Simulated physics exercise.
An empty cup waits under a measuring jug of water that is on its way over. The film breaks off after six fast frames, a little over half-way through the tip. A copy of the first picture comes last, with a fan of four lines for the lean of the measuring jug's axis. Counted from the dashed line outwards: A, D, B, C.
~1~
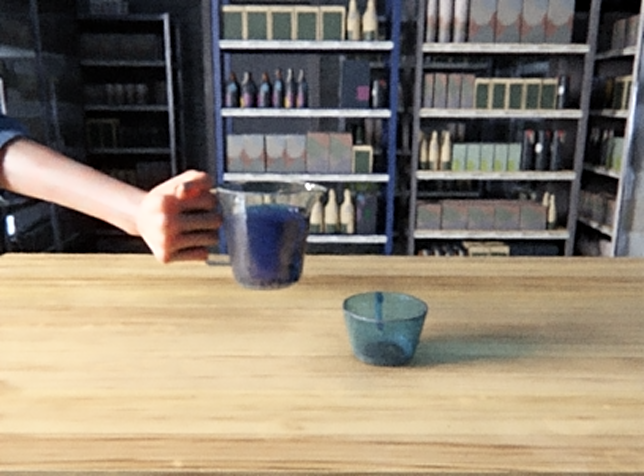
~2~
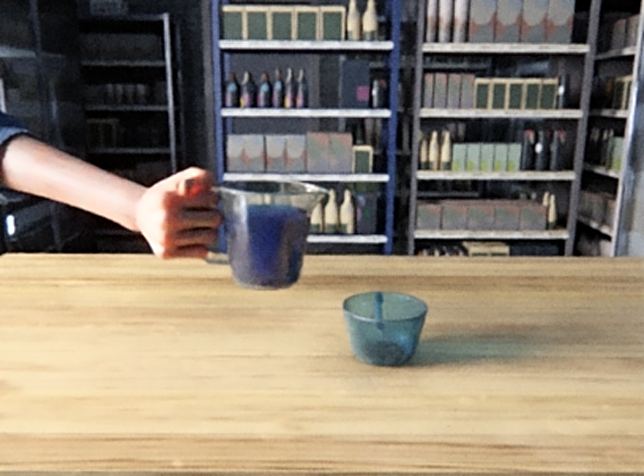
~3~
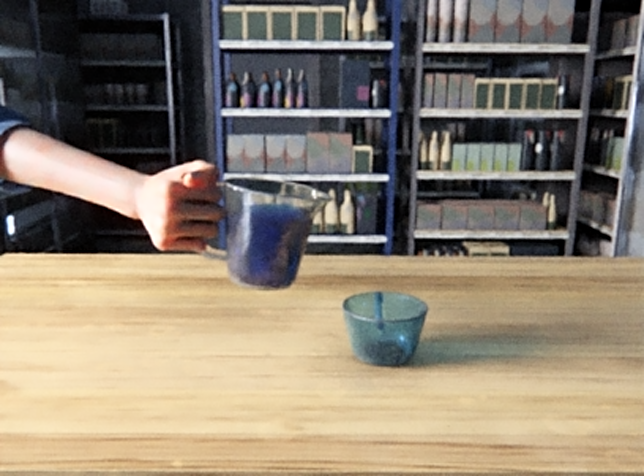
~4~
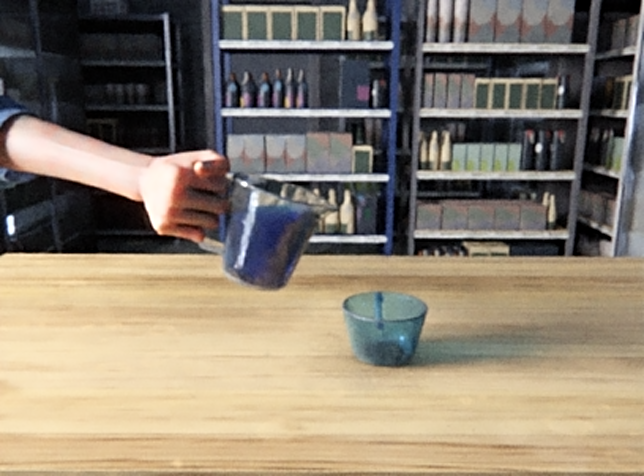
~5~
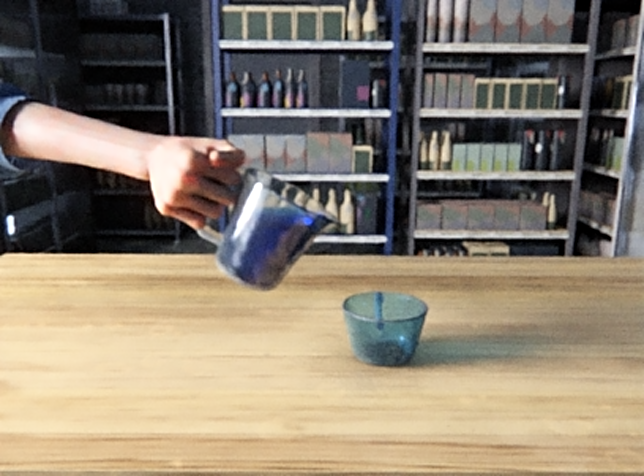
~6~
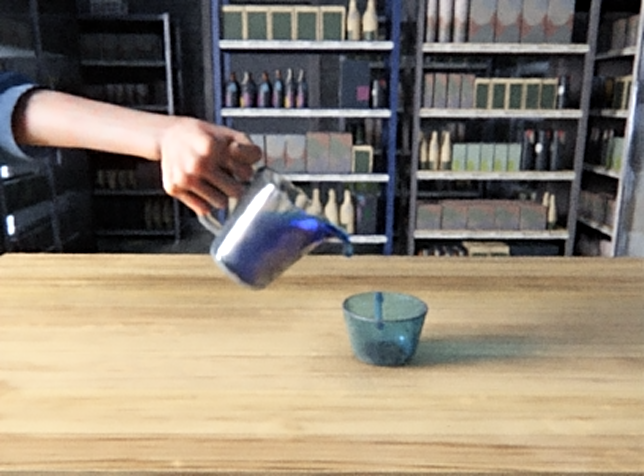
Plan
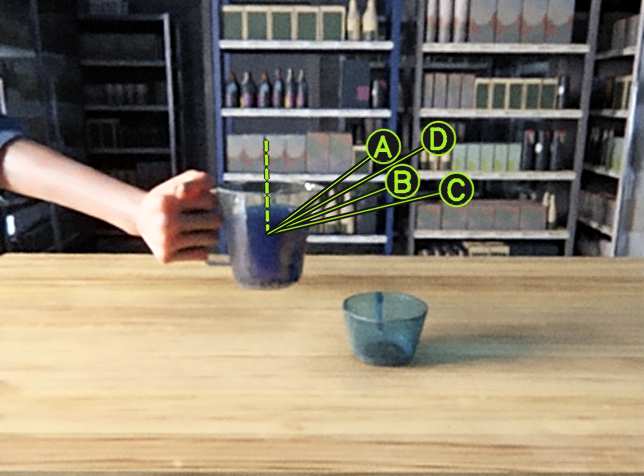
A hand held a measuring jug of blue liquid above a wooden counter and steadily tipped it rightward, until a dark blue stream curved over the lip above a small teal cup.
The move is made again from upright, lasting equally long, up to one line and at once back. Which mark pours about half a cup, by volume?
Choose A.
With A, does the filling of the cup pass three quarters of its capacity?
No, it does not.
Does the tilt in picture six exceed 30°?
Yes, it does.
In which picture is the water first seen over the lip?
Picture 6.
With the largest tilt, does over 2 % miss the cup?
Yes.
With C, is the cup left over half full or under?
Over.
In lime, A at (370, 156); B at (387, 187); C at (439, 193); D at (423, 147).
With A, the cup ends with about 51 % of what it can hold.
With B, the cup ends with about 94 % of what it can hold; 5 % of the water is spilt.
With C, the cup ends with about 96 % of what it can hold; 17 % of the water is spilt.
With D, the cup ends with about 73 % of what it can hold; 3 % of the water is spilt.
